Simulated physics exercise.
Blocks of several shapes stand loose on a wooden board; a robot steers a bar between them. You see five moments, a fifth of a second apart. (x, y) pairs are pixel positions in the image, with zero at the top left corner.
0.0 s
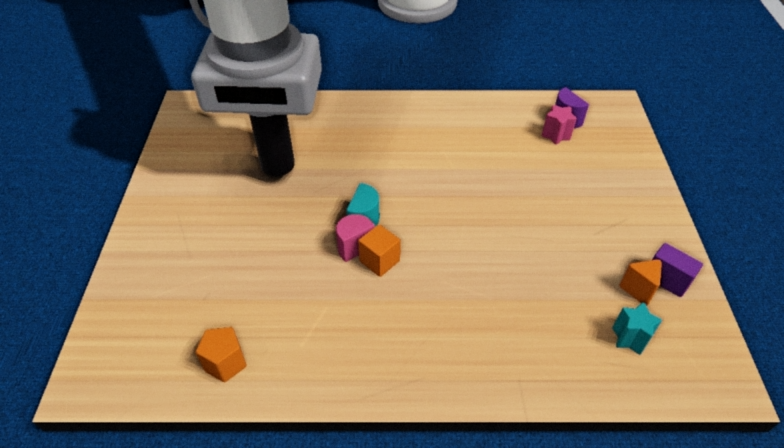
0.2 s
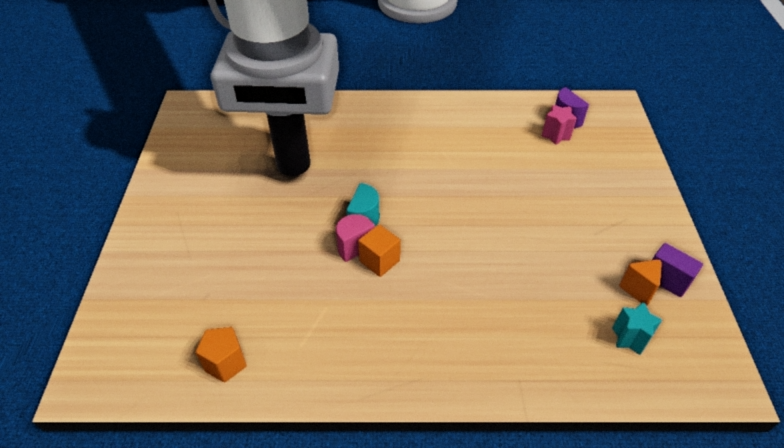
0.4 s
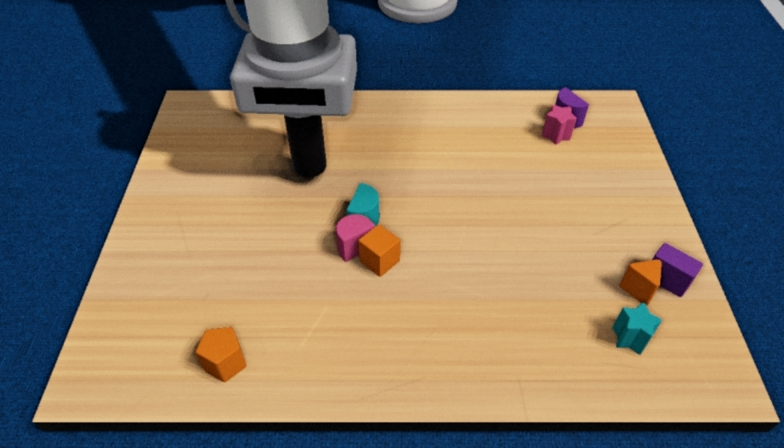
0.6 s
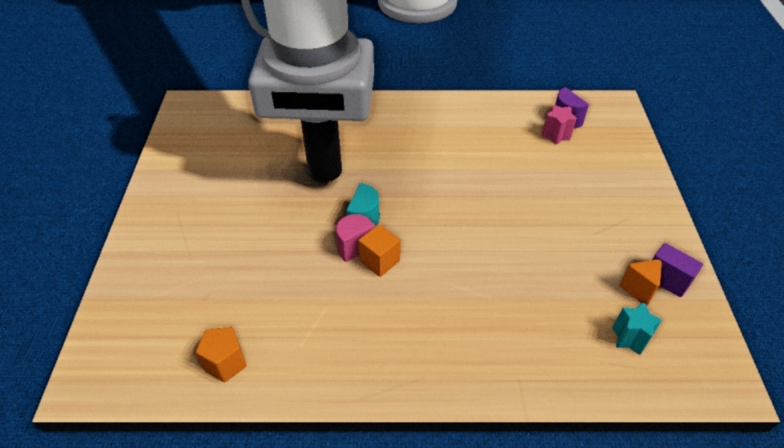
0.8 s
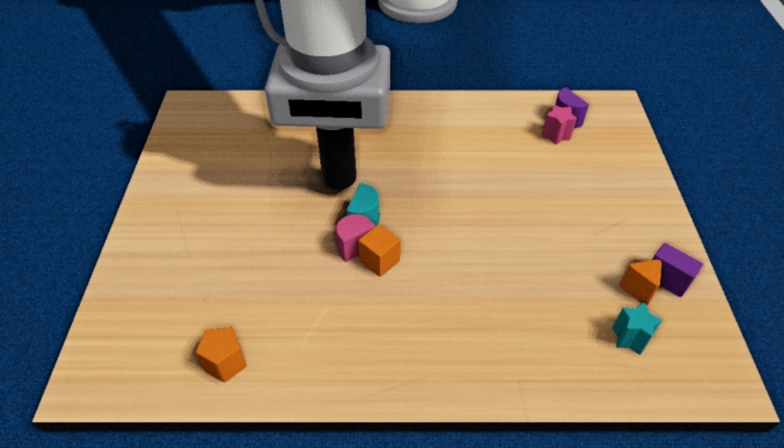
Robot arm sliding a black bar rightward over a wooden board toward a small cluster of colourful blocks, all blocks staying still.
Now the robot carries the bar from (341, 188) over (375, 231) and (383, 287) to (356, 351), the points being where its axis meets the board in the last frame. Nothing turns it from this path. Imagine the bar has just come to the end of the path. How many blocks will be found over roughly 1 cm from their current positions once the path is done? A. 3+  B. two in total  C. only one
It's A.
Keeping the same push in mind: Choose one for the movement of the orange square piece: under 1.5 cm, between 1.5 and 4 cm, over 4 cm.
Travel: Beyond 4 cm.
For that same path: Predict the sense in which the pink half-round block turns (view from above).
From above, the pink half-round block will be seen to turn clockwise.
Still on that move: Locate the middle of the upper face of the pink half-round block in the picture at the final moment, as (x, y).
I'd expect the centre of its top face to be at (347, 246).
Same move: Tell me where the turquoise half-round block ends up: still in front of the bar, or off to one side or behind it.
It lies beside or behind the bar.
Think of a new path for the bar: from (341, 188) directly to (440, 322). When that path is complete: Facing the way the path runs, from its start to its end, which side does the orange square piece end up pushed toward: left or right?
My answer: Right.
The first path, step by step. One third of the way, bar (375, 221); pink half-round block (349, 235), turned 15° clockwise; turquoise half-round block (391, 229), turned 45° clockwise; orange square piece (387, 258), turned 15° clockwise.
Two thirds of the way, bar (382, 278); pink half-round block (347, 246), turned 75° clockwise; turquoise half-round block (417, 260); orange square piece (400, 300), turned 70° clockwise.
At the end, bar (356, 342); pink half-round block (347, 246), turned 75° clockwise; turquoise half-round block (417, 260); orange square piece (403, 325), turned 15° anticlockwise.
